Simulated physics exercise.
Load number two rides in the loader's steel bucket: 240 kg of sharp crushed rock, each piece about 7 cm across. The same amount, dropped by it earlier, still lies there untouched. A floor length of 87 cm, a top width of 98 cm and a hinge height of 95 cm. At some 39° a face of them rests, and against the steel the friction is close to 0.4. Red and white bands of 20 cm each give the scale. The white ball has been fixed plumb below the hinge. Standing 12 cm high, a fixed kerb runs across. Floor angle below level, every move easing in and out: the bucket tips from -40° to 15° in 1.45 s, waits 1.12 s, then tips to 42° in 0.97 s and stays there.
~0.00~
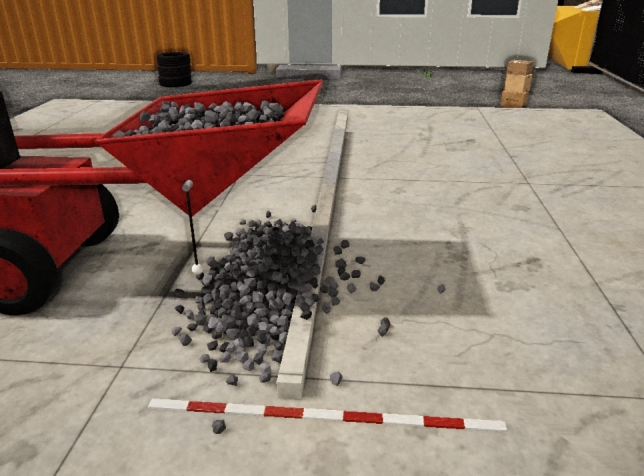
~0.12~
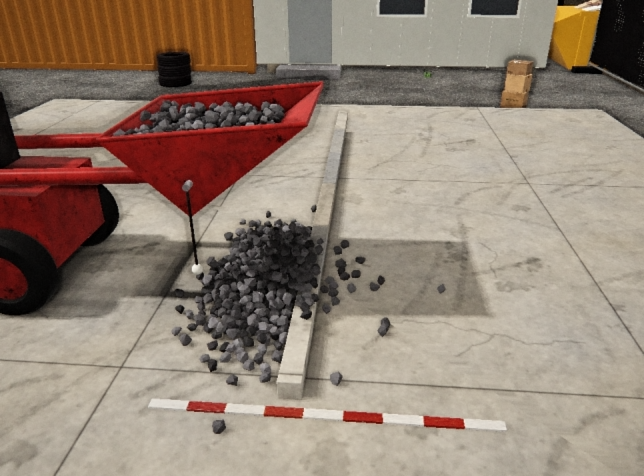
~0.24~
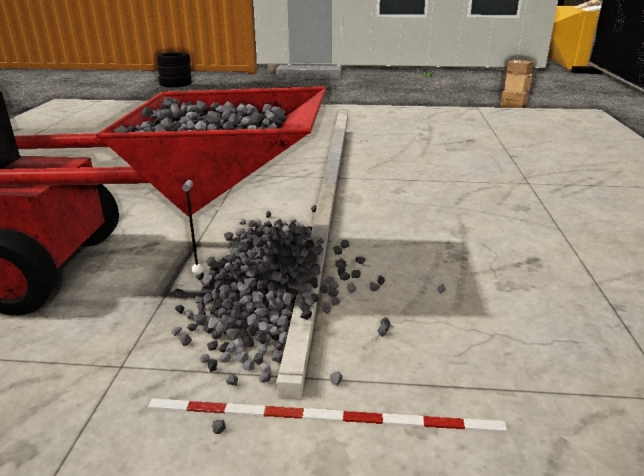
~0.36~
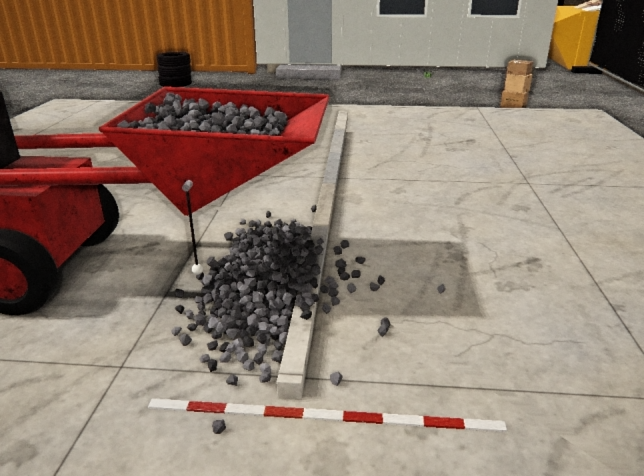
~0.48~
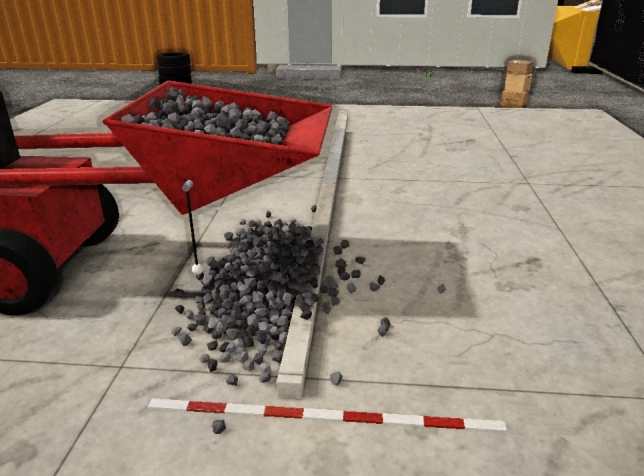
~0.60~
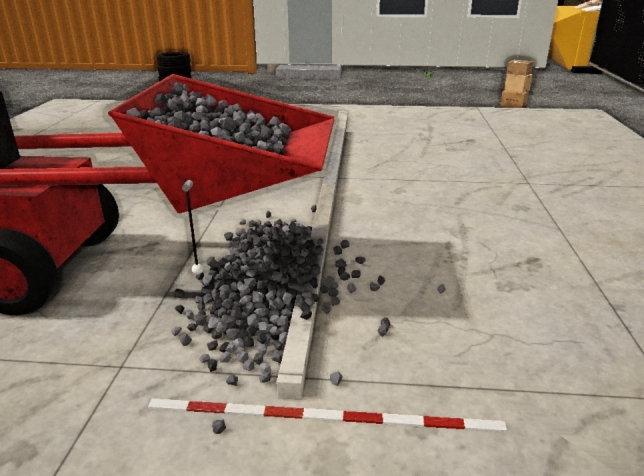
A red loader tilts its bucket of grey stones rightward above a still pile of stones.
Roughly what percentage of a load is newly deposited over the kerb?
Around 70 per cent of a load is newly deposited there.
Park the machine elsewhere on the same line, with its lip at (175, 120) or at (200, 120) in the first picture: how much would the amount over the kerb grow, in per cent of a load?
Case one about 0 %, case two about 0 %.
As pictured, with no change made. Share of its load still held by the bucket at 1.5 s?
Roughly 100 per cent of its load.
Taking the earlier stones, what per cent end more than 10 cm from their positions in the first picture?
Estimate: 0 %, roughly.
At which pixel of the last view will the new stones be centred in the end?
I'd say close to (338, 271).
After 1.1 s the floor is at 7°; in per cent of one load, 100 in the bucket, 97 on this side of the kerb, 3 over the kerb; the foremost stones are at (379, 290).
After 1.5 s the floor is at 15°; in per cent of one load, 100 in the bucket, 97 on this side of the kerb, 3 over the kerb; the foremost stones are at (379, 290).
After 4.0 s the floor is at 42°; in per cent of one load, 8 in the bucket, 124 on this side of the kerb, 67 over the kerb; the foremost stones are at (415, 289).
After 6.4 s the floor is at 42°; in per cent of one load, 3 in the bucket, 123 on this side of the kerb, 73 over the kerb; the foremost stones are at (443, 295). Net gain over the kerb, 70.
